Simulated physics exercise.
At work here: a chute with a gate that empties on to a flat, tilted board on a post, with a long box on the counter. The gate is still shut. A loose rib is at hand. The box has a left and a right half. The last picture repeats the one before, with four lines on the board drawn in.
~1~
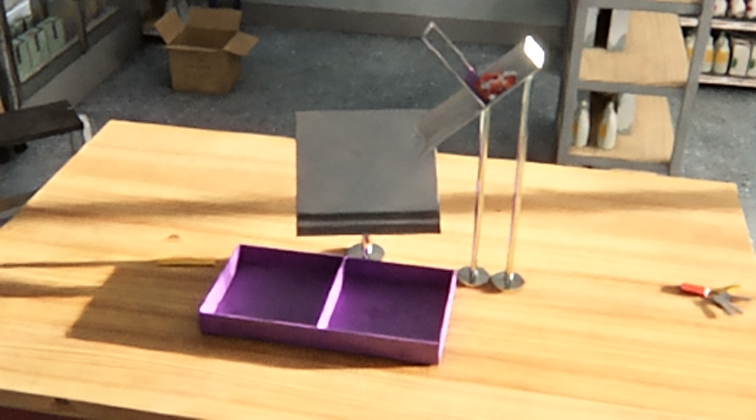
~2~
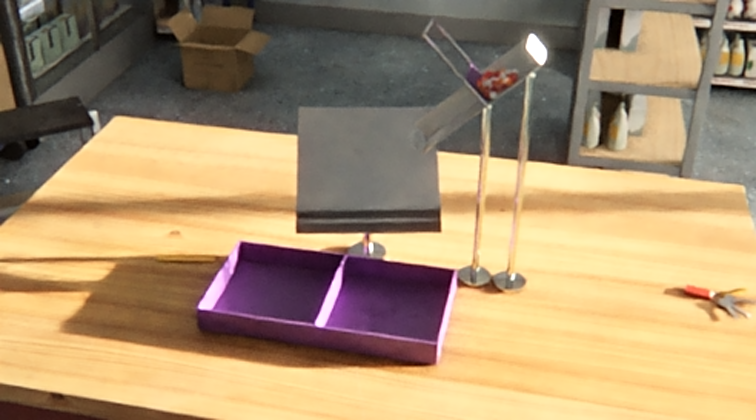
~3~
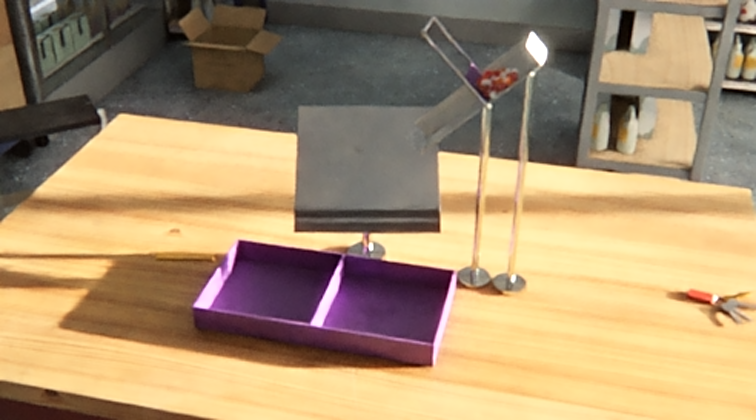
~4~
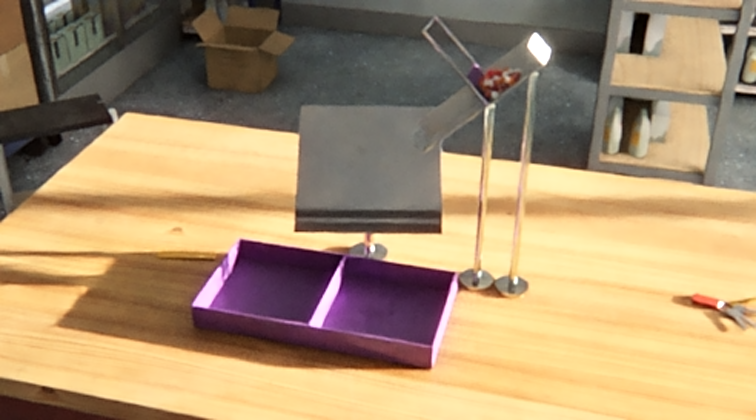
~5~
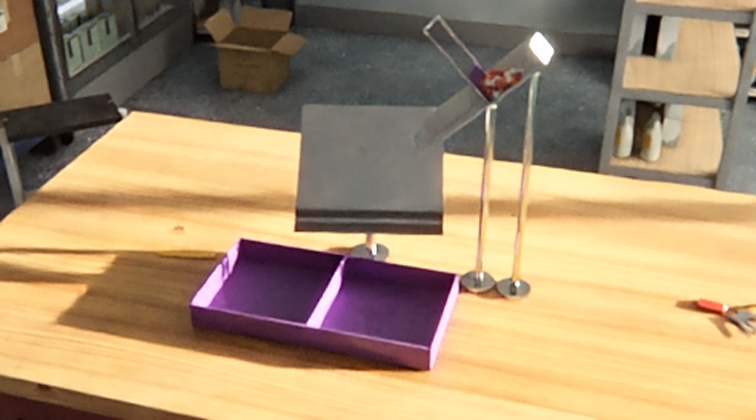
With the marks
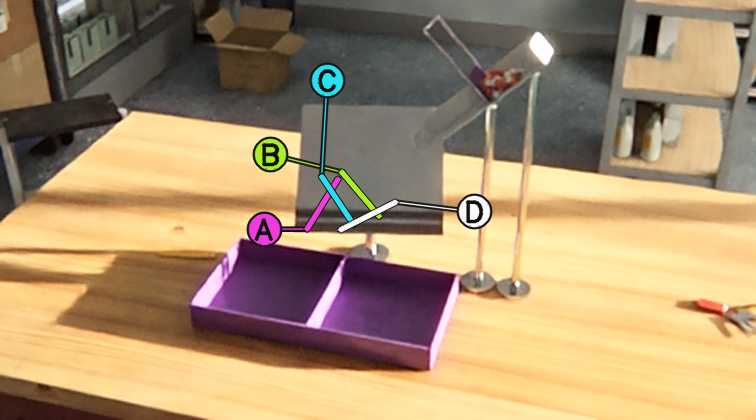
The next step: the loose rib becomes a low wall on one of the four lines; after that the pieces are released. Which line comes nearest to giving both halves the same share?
The best line is A.
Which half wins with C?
More lands on the right.
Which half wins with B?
The right half.
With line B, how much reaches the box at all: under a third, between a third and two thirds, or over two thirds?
Line B gives over two thirds.
On the marked copy, line A from (338, 179) to (307, 229); line B from (341, 172) to (379, 216); line C from (321, 176) to (353, 224); line D from (395, 202) to (340, 229).
If A is chosen, of what is caught, close to two thirds in the left half, close to a third in the right.
If B is chosen, of what is caught, a small share in the left half, all but a few in the right.
If C is chosen, of what is caught, only a few in the left half, all but a few in the right.
If D is chosen, of what is caught, all but a few in the left half, a small share in the right.
